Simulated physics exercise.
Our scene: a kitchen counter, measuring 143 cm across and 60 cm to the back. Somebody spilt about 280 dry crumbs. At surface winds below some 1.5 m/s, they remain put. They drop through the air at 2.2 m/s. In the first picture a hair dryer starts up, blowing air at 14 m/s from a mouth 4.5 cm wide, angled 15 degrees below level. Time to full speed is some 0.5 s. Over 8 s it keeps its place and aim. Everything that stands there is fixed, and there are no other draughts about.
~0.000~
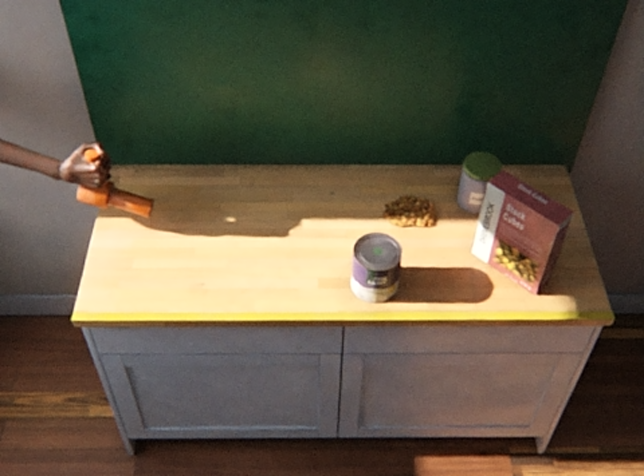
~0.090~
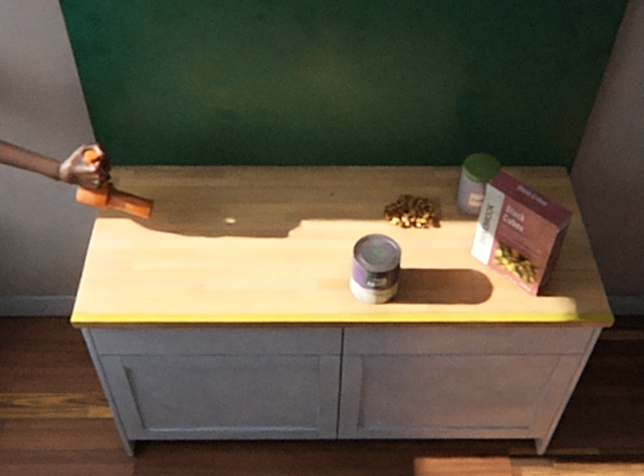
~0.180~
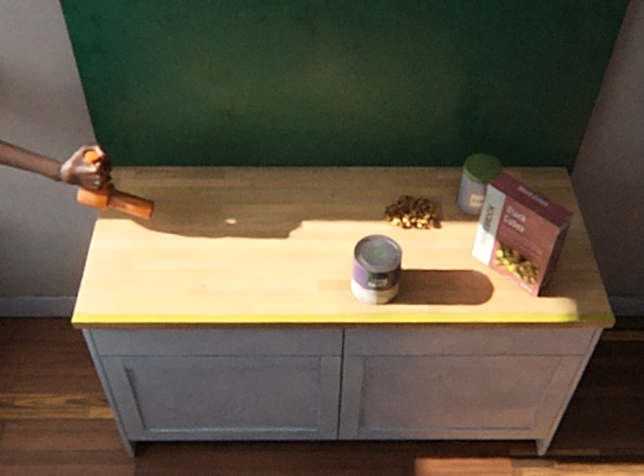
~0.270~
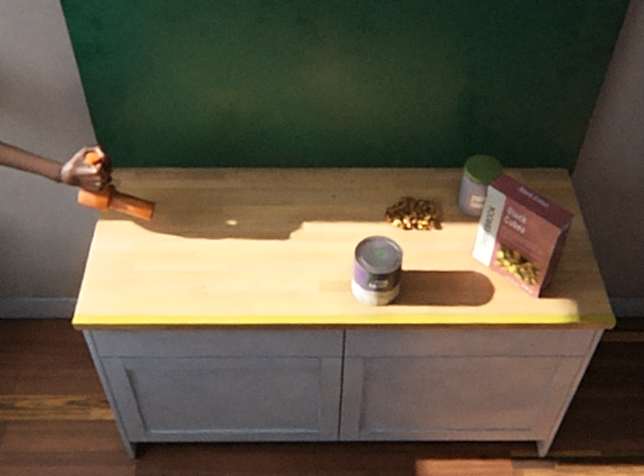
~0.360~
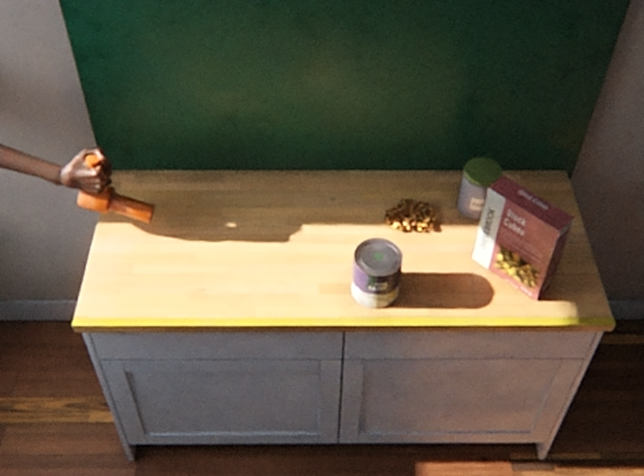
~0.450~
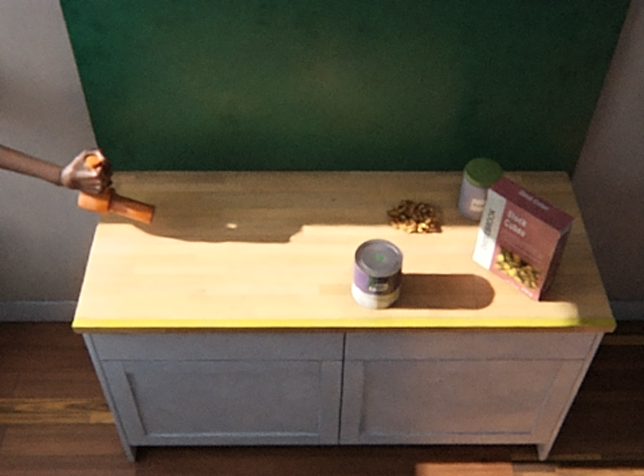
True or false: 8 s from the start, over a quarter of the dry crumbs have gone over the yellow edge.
False.
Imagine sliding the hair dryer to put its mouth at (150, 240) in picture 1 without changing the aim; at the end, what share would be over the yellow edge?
Then around 0 percent.
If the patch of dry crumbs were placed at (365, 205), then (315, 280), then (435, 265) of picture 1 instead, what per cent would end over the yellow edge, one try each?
0 %, 100 %, 90 %.
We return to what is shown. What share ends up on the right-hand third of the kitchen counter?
I'd put it at about 10 percent.
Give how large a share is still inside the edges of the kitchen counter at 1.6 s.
Near 30 %.
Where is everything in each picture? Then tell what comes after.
In the first frame, the middle of the dry crumbs is near (410, 211), none has stirred yet and the mouth of the hair dryer is at (152, 209).
In the second frame, the middle of the dry crumbs is near (410, 211), none has stirred yet and the yellow edge is centred on (344, 321).
In the third frame, the middle of the dry crumbs is near (411, 212), none has stirred yet, the top of a jar is at (484, 166) and the top of a tin is at (378, 253).
In the fourth frame, the middle of the dry crumbs is near (412, 213) and none has stirred yet.
In the fifth frame, the middle of the dry crumbs is near (411, 215) and none has stirred yet.
In the sixth frame, the middle of the dry crumbs is near (412, 216) and about 1 % have left their places.
After 1.6 s the count stands so, 0 % are over the yellow edge; the middle of those still in play is near (498, 192).
After 2.6 s the count stands so, 0 % are over the yellow edge; the middle of those still in play is near (459, 208).
After 4.4 s the count stands so, 0 % are over the yellow edge; the middle of those still in play is near (498, 192).
After 8.0 s, at the end, 0 % are over the yellow edge.
